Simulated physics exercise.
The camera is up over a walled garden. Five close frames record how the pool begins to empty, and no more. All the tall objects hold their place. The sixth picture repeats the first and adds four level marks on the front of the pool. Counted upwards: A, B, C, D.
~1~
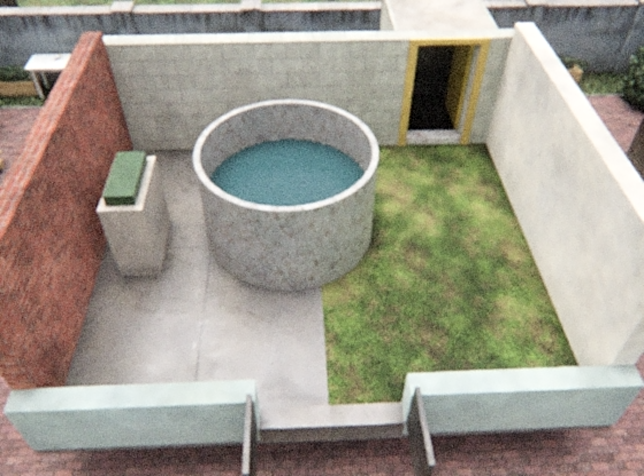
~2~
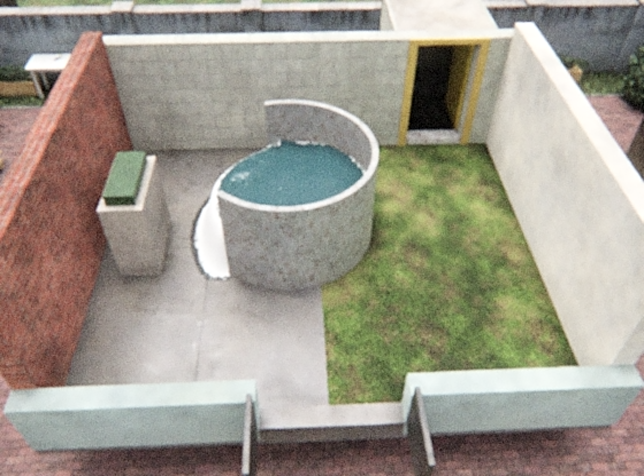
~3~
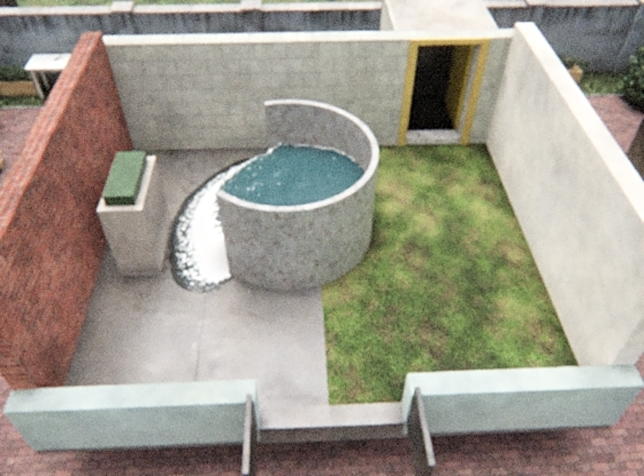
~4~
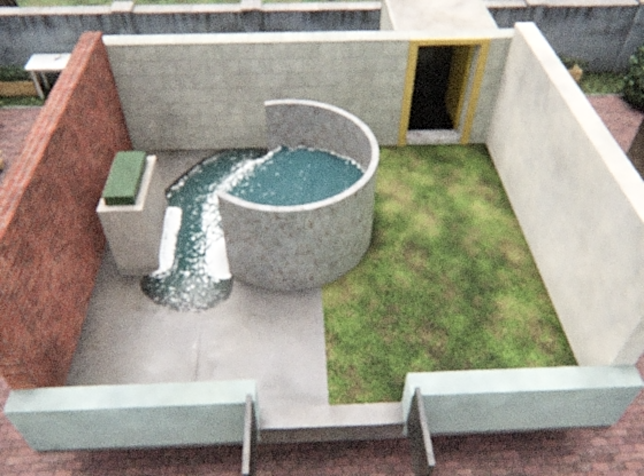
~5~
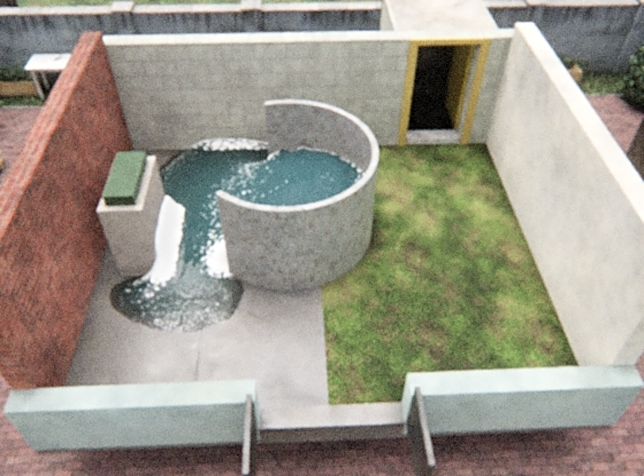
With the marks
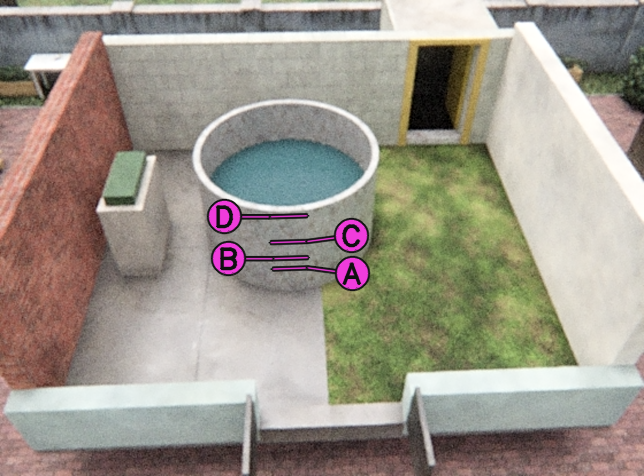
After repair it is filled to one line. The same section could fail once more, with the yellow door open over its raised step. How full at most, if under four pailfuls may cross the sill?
The limit is C.
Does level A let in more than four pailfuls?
No.
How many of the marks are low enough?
Three.
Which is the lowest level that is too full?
That is level D.
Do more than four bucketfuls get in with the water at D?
Yes, that goes wrong.
On the marked copy, A at (290, 268); B at (289, 258); C at (289, 242); D at (287, 216); from the bottom up A, B, C, D.
If A is chosen, nothing gets over.
If B is chosen, nothing gets over.
If C is chosen, a bucket or two gets in.
If D is chosen, about 11 bucketfuls get in.
